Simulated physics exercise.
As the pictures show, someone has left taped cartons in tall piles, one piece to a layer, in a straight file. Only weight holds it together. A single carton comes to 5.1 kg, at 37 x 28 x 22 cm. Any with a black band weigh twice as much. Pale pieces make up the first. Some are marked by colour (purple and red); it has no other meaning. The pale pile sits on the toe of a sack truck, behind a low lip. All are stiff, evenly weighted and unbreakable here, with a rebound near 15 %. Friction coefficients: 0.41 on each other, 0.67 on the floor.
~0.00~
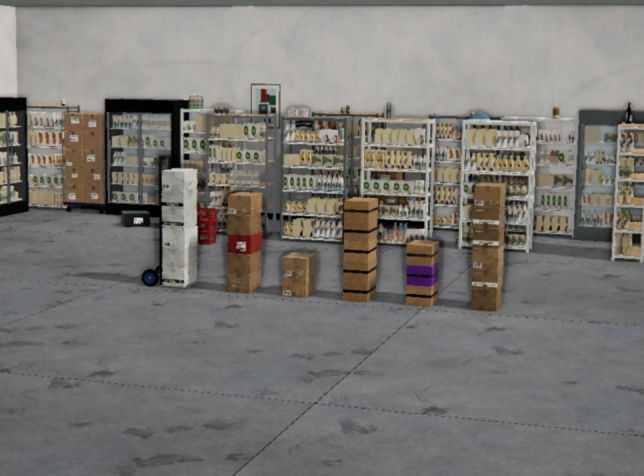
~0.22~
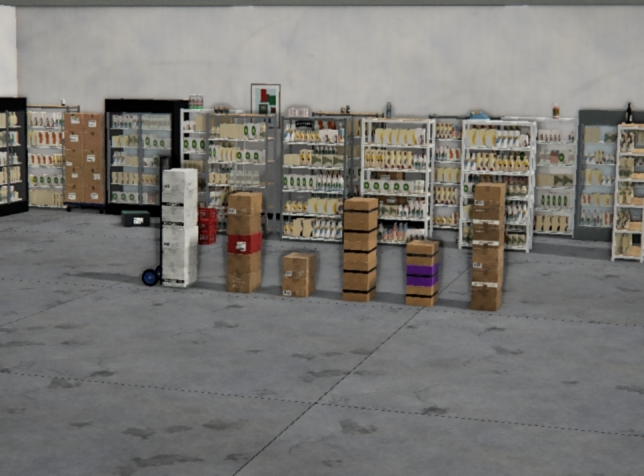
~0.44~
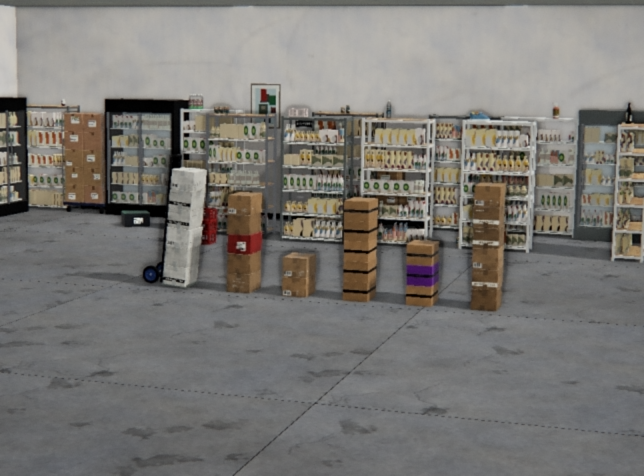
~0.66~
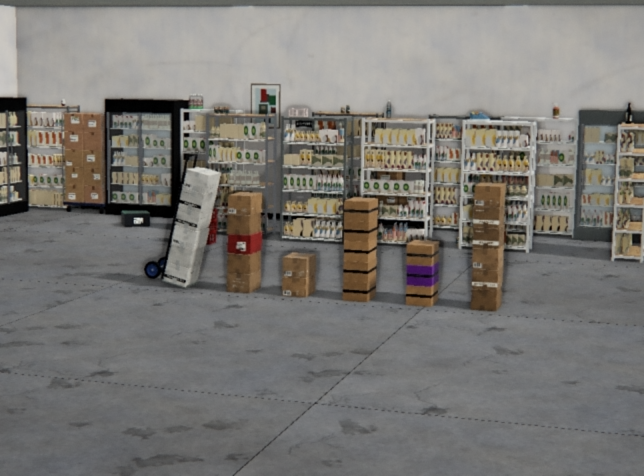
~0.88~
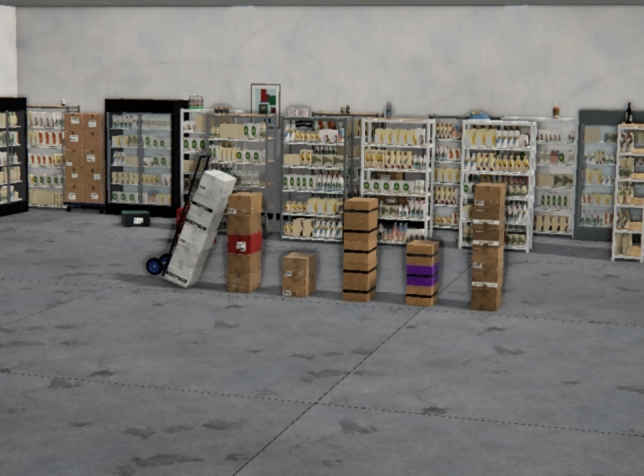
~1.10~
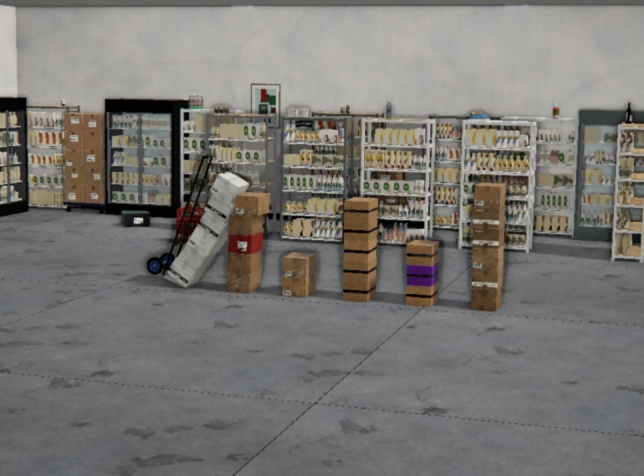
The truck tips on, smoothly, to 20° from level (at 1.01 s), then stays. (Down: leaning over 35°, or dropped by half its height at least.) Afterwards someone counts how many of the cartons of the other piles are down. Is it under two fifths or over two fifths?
The part is less than two fifths.
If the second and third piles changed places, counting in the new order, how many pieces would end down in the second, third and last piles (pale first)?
Then second 0, third 3, last 0.
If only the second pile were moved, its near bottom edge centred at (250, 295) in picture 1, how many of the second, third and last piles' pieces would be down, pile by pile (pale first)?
Then second 4, third 0, last 0.
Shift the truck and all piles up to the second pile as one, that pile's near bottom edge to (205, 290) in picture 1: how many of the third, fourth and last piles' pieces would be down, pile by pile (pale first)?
Then third 1, fourth 0, last 0.
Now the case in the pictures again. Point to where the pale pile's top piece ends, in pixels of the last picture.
Around (300, 243).
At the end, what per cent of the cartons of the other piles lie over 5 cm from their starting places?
It is 30 per cent.
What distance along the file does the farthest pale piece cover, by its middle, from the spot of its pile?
Roughly 150 cm along.
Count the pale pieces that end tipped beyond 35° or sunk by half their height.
The count is 6.
After 1.32 s, 5 of the pale pile down; none of the 21 other cartons down, 5 disturbed; red carton 8° from how it stood.
After 1.60 s, 6 of the pale pile down; none of the 21 other cartons down, 5 disturbed; red carton 28° from how it stood.
After 1.90 s, 6 of the pale pile down; 4 of the 21 other cartons down; red carton 30° from how it stood, 8 cm lower.
In the end (2.6 s), 6 of the pale pile down; 5 of the 21 other cartons down; red carton 37° from how it stood, 15 cm lower; purple carton unmoved. That is 24 per cent. From the last view, middles, red carton near (290, 258), purple carton near (423, 273).
